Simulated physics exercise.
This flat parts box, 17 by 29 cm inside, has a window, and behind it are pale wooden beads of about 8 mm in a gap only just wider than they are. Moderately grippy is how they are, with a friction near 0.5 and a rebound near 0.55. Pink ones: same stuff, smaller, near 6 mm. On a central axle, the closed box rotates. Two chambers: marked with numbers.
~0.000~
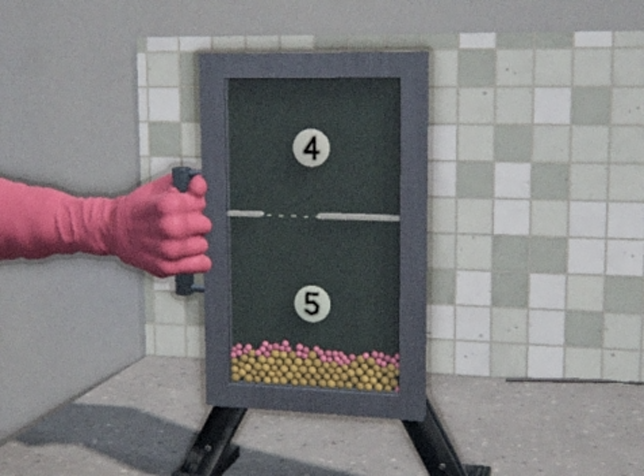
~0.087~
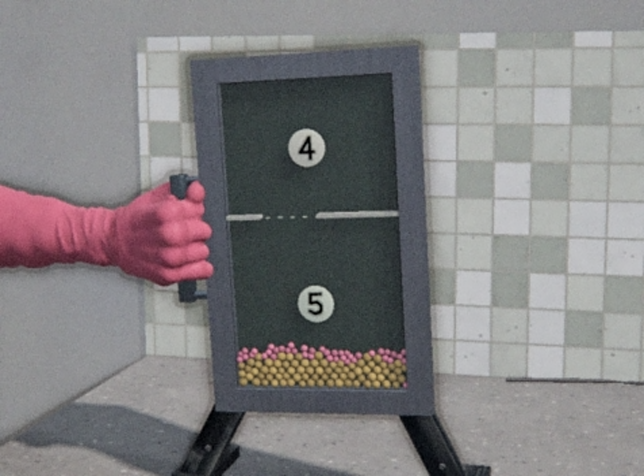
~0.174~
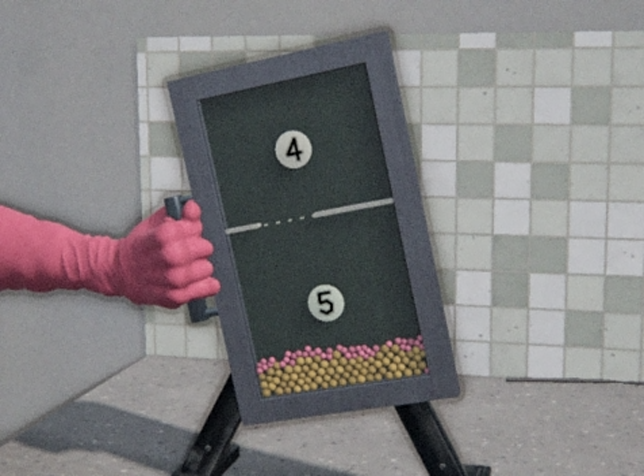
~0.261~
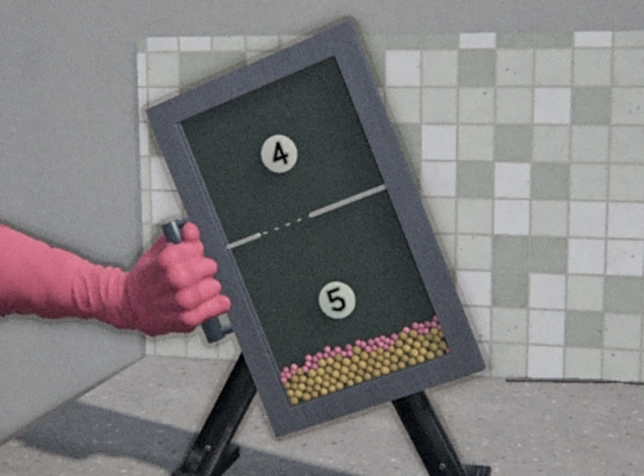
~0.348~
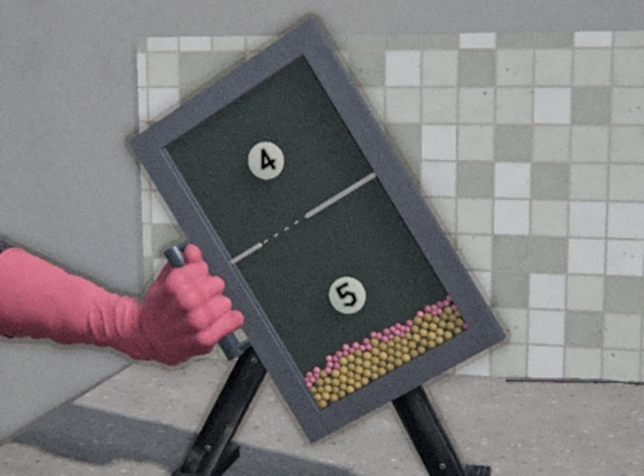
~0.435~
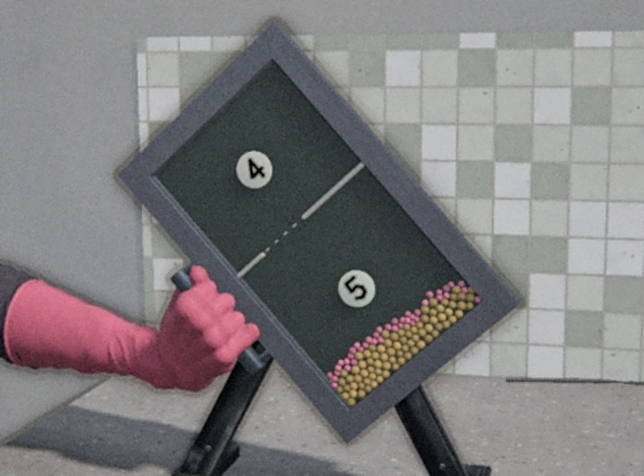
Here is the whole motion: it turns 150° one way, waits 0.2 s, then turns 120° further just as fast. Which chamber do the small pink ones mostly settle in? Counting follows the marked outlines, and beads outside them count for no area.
Mostly in 4.
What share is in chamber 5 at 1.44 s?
That comes to some 80 percent of the load.
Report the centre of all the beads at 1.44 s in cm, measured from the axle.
Position estimate: Right 6 cm, below 2 cm.
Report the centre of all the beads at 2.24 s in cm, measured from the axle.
About 6 cm right and 9 cm below.
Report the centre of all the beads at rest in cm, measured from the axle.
Some 9 cm right and 6 cm below.
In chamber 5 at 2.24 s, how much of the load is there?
10 per cent.
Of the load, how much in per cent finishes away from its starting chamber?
I'd guess roughly 100 percent, give or take.
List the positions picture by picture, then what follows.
In the first picture, level; about 120 beads; beads centred (314, 366); top one (285, 344); no. 4 (311, 148), no. 5 (312, 304).
In the second picture, turned 3° anticlockwise; beads centred (321, 366); top one (404, 353).
In the third picture, turned 12° anticlockwise; beads centred (340, 365); top one (421, 338); wall ends (225, 232) to (258, 226), (316, 215) to (398, 199).
In the fourth picture, turned 22° anticlockwise; beads centred (362, 360); top one (437, 319).
In the fifth picture, turned 32° anticlockwise; beads centred (382, 352); top one (450, 298).
In the sixth picture, turned 42° anticlockwise; beads centred (396, 342); top one (461, 284); no. 4 (254, 170), no. 5 (357, 289).
After 1.44 s, it stands 150° anticlockwise; the beads' middle is 6 cm right of and 2 cm below the centre; no. 4, 20 %, no. 5, 80 %; small ones, no. 4, 5 %, no. 5, 95 %.
After 2.24 s, it has come round 210° anticlockwise; the beads' middle is 6 cm right of and 9 cm below the centre; no. 4, 90 %, no. 5, 10 %; small ones, no. 4, 70 %, no. 5, 30 %.
After 2.83 s, it has come round 270° anticlockwise; the beads' middle is 11 cm right of and 4 cm below the centre; no. 4, 100 %; small ones, no. 4, 100 %.
All still by 3.7 s, it has come round 270° anticlockwise; no. 4, 100 %, no. 5, 0 %; small ones, no. 4, 100 %.
